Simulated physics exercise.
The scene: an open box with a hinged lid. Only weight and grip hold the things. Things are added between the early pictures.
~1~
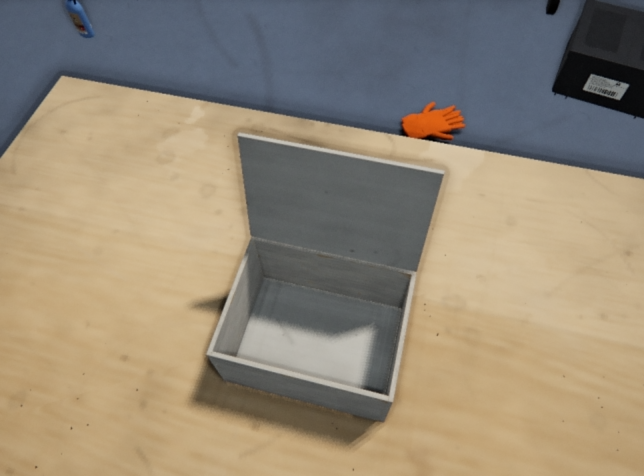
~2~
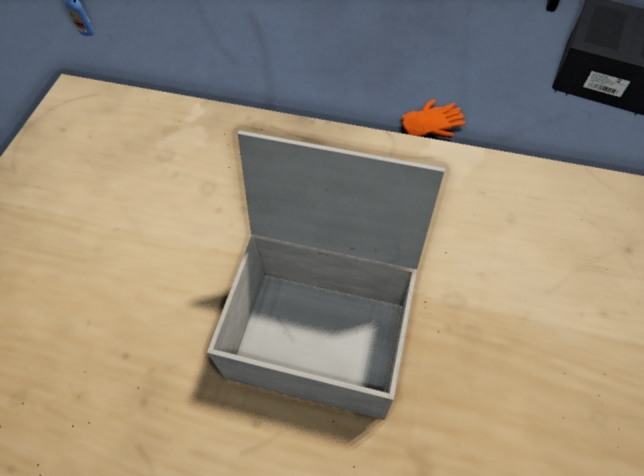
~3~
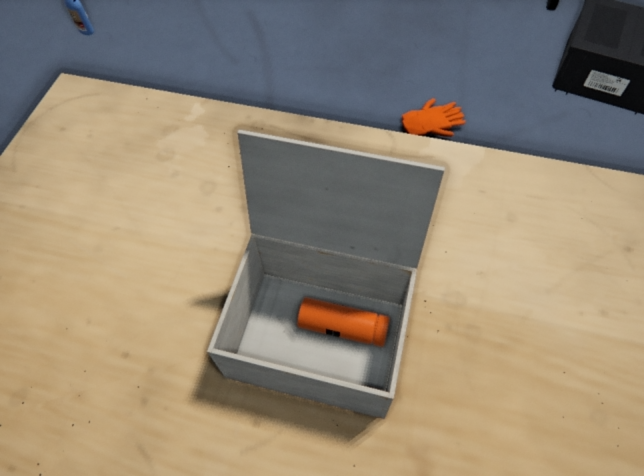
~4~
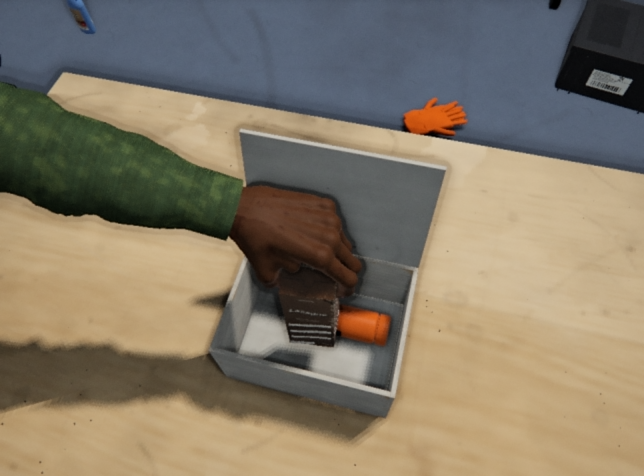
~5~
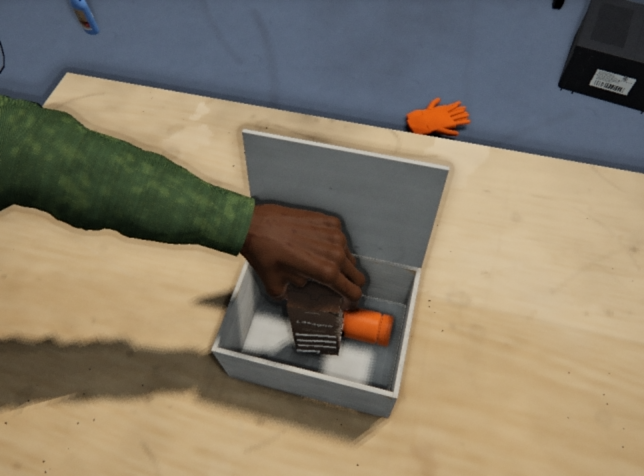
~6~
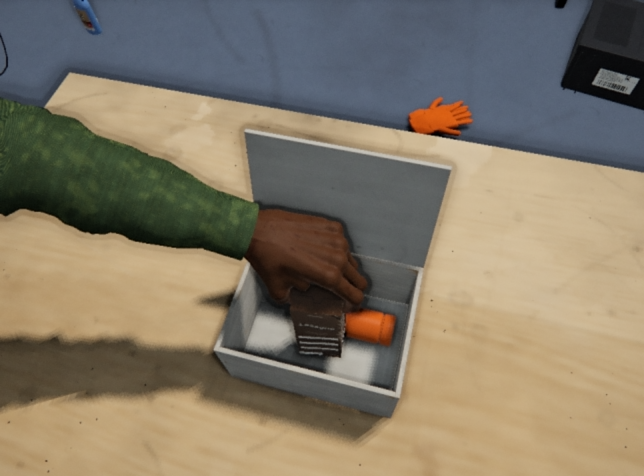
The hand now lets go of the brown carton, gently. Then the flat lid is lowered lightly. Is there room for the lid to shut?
Here the lid stays ajar.
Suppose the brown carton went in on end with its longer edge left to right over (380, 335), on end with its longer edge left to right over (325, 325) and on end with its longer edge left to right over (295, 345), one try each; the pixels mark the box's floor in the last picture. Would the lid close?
In the first case it is held up; in the second case it stays ajar; in the third case it will not close.
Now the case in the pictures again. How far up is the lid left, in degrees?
Some 25° above the rim.
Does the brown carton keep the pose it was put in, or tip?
It stays as placed.
Then, 0.30 s on from there, brown carton shifted about its own width near (321, 349).
Then, 1.20 s on from there, lid 84° above the rim; brown carton shifted about its own width near (318, 349).
Then, 1.50 s on from there, lid 62° above the rim; brown carton shifted about its own width near (318, 349).
Then, 1.80 s on from there, lid 28° above the rim; brown carton shifted about its own width near (318, 349).
In the end, lid 23° above the rim; moved from the start, brown carton; orange shaker unmoved. At the end, from the last picture's camera, brown carton near (318, 349).
